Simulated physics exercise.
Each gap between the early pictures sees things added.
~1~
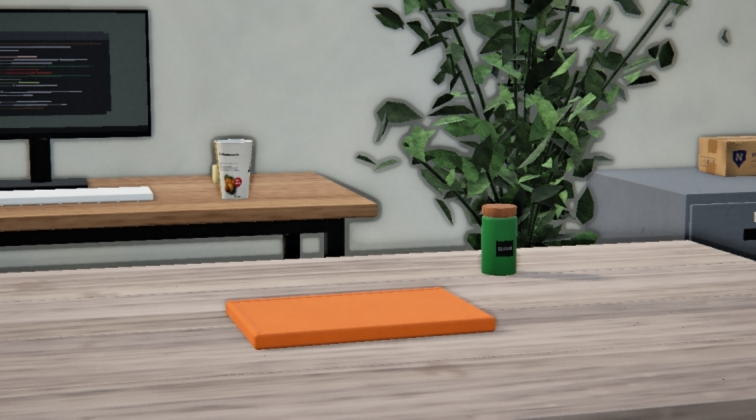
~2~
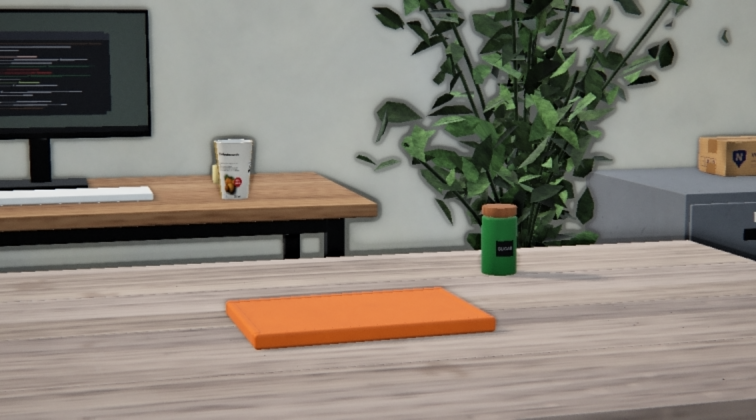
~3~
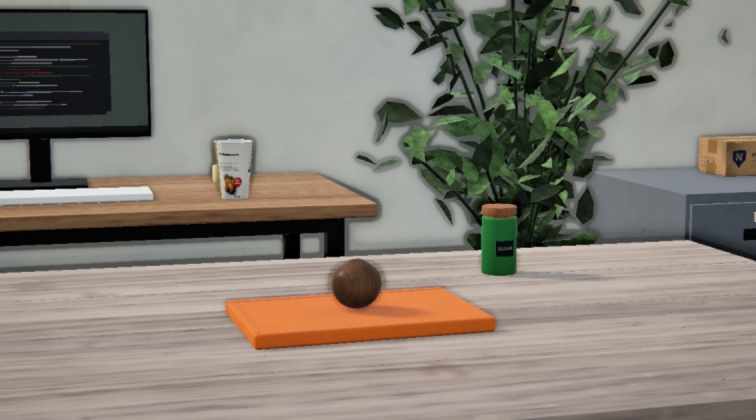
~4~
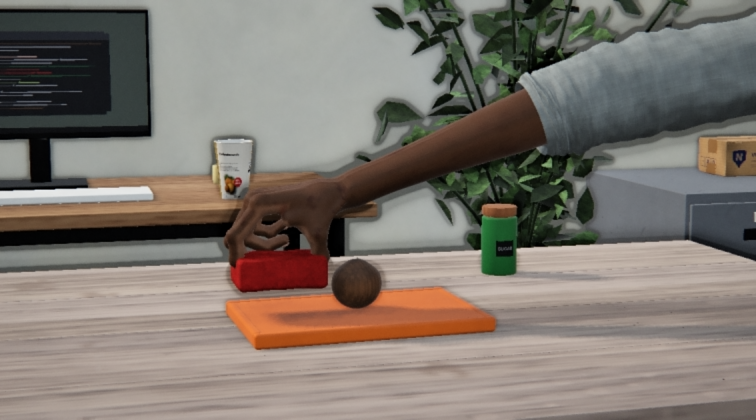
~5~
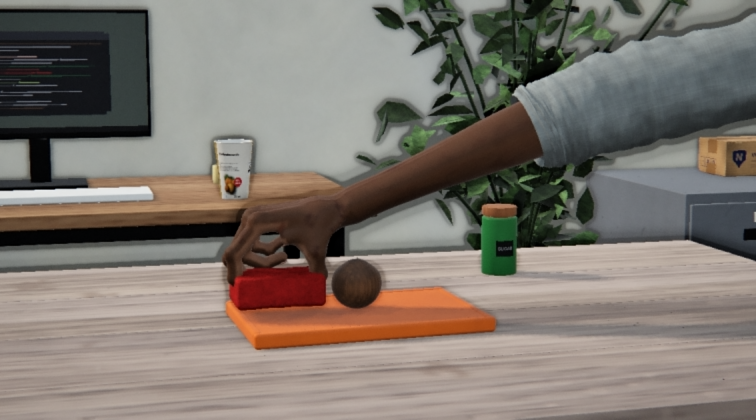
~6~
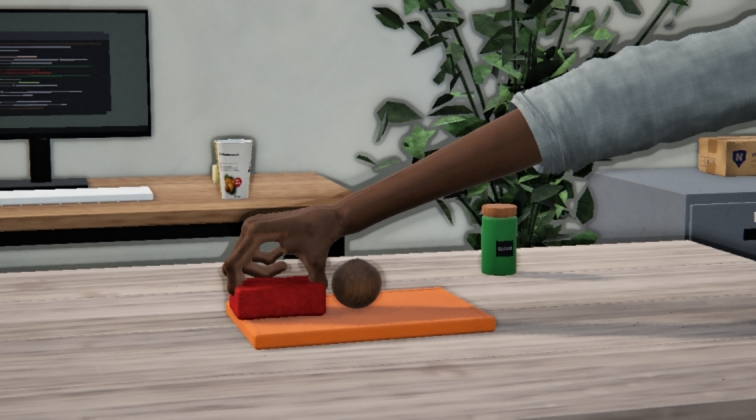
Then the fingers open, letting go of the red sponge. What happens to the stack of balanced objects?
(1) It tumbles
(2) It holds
2, it holds.
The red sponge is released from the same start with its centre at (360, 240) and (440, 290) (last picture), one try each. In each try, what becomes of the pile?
Case 1: Collapse. Case 2: Stable.
Then, 0.20 s on from there, no change.
Then, 0.50 s on from there, red sponge resting near (277, 297).
In the end, all 4 unmoved. At the end, from the last picture's camera, red sponge near (277, 297). The pile holds.
